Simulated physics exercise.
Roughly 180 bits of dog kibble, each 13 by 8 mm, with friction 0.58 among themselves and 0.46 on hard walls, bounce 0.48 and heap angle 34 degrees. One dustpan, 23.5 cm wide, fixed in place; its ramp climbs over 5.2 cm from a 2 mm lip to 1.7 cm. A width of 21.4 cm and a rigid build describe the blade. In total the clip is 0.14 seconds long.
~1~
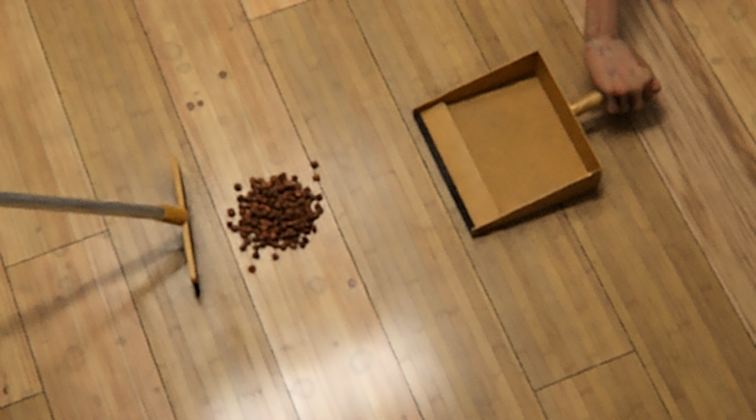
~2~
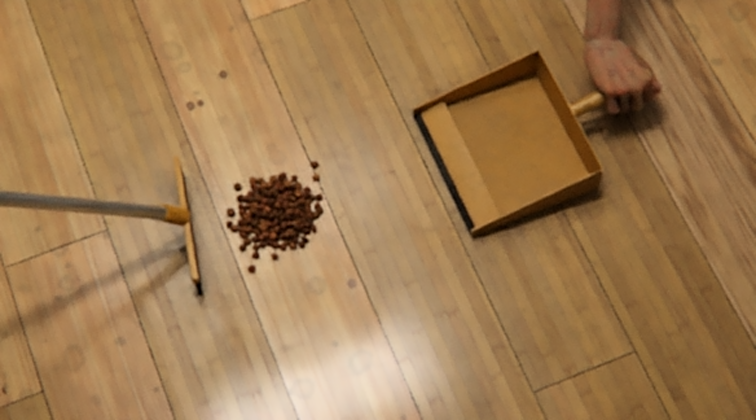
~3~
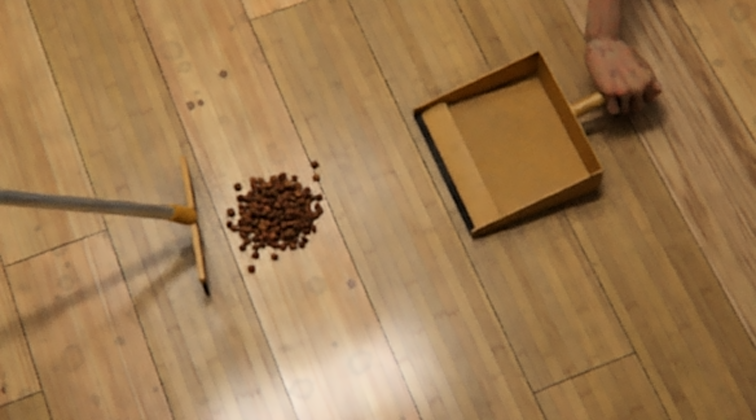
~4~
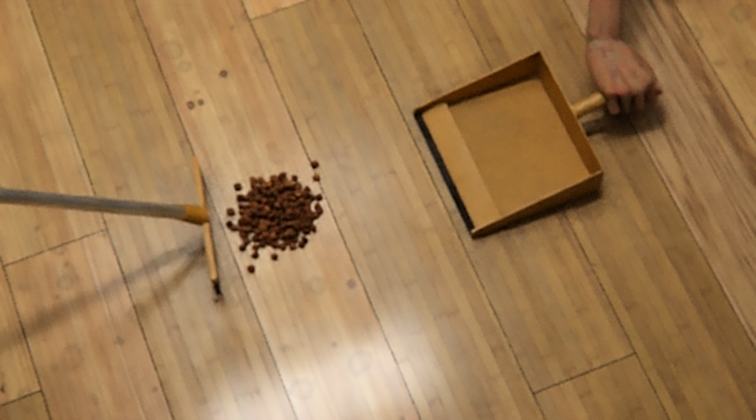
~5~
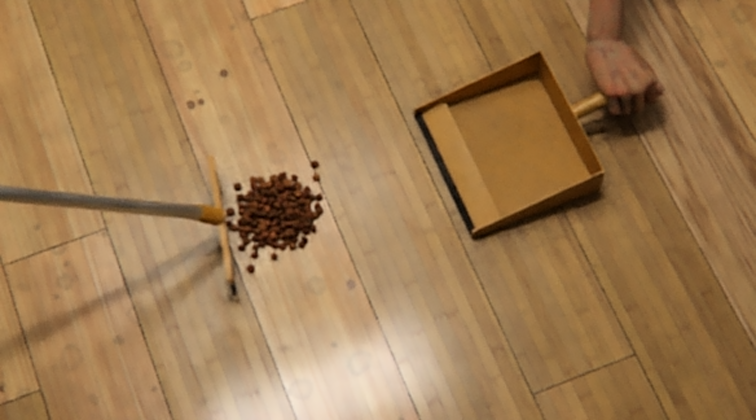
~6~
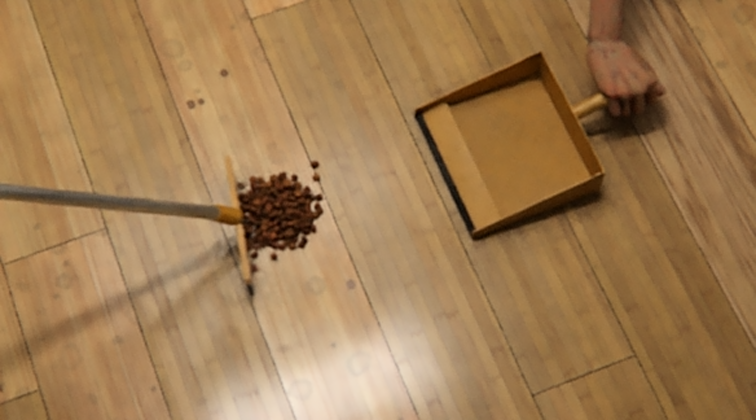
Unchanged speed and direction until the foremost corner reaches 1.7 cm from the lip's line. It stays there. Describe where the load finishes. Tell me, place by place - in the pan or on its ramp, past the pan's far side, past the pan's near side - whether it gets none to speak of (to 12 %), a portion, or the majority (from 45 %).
Pan: A portion; far side: None to speak of; near side: A portion.
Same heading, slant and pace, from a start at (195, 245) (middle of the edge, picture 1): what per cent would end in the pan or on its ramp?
Estimate: ~ 25 %.
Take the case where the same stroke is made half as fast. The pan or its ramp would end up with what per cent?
Share: About 25 %.
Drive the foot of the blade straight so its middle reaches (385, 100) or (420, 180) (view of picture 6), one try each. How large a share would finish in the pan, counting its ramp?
Roughly 5 % and 40 %.
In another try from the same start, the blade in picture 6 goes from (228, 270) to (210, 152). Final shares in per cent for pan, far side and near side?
That ends as pan 30, far 0, and near 0.
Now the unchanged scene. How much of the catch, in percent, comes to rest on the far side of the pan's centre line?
Roughly 10 percent.
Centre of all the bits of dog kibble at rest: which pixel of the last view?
Approximately (458, 211) in the last picture.
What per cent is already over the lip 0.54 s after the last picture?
Some 35 per cent by that point.
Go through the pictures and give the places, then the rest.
Blade from (194, 280) to (175, 162), moved 0.0 cm, 0 of the pieces shifted so far; middle of the pieces at (275, 213); pan at (515, 147), in the first frame.
Blade from (196, 280) to (177, 162), moved 0.4 cm, 0 of the pieces shifted so far; middle of the pieces at (275, 213), in the second frame.
Blade from (203, 280) to (184, 161), moved 1.5 cm, 0 of the pieces shifted so far; middle of the pieces at (275, 213), in the third frame.
Blade from (214, 280) to (196, 161), moved 3.3 cm, 0 of the pieces shifted so far; middle of the pieces at (275, 212), in the fourth frame.
Blade from (231, 280) to (212, 161), moved 5.9 cm, 0 of the pieces shifted so far; middle of the pieces at (275, 212), in the fifth frame.
Blade from (248, 280) to (228, 161), moved 8.5 cm, 33 of the pieces shifted so far; middle of the pieces at (276, 212); pan at (517, 149), in the sixth frame.
Then, 0.18 s after the last picture, middle of the blade 18 cm from the lip; 0 % over the lip, far side 5 %, near side 0 %.
Then, 0.29 s after the last picture, middle of the blade 8 cm from the lip; 0 % over the lip, far side 5 %, near side 10 %.
Then, 0.54 s after the last picture, middle of the blade 4 cm from the lip; 35 % over the lip, far side 5 %, near side 20 %.
In the end, pan 35 %, far side 5 %, near side 20 %, in front of the lip or behind the blade 45 %.
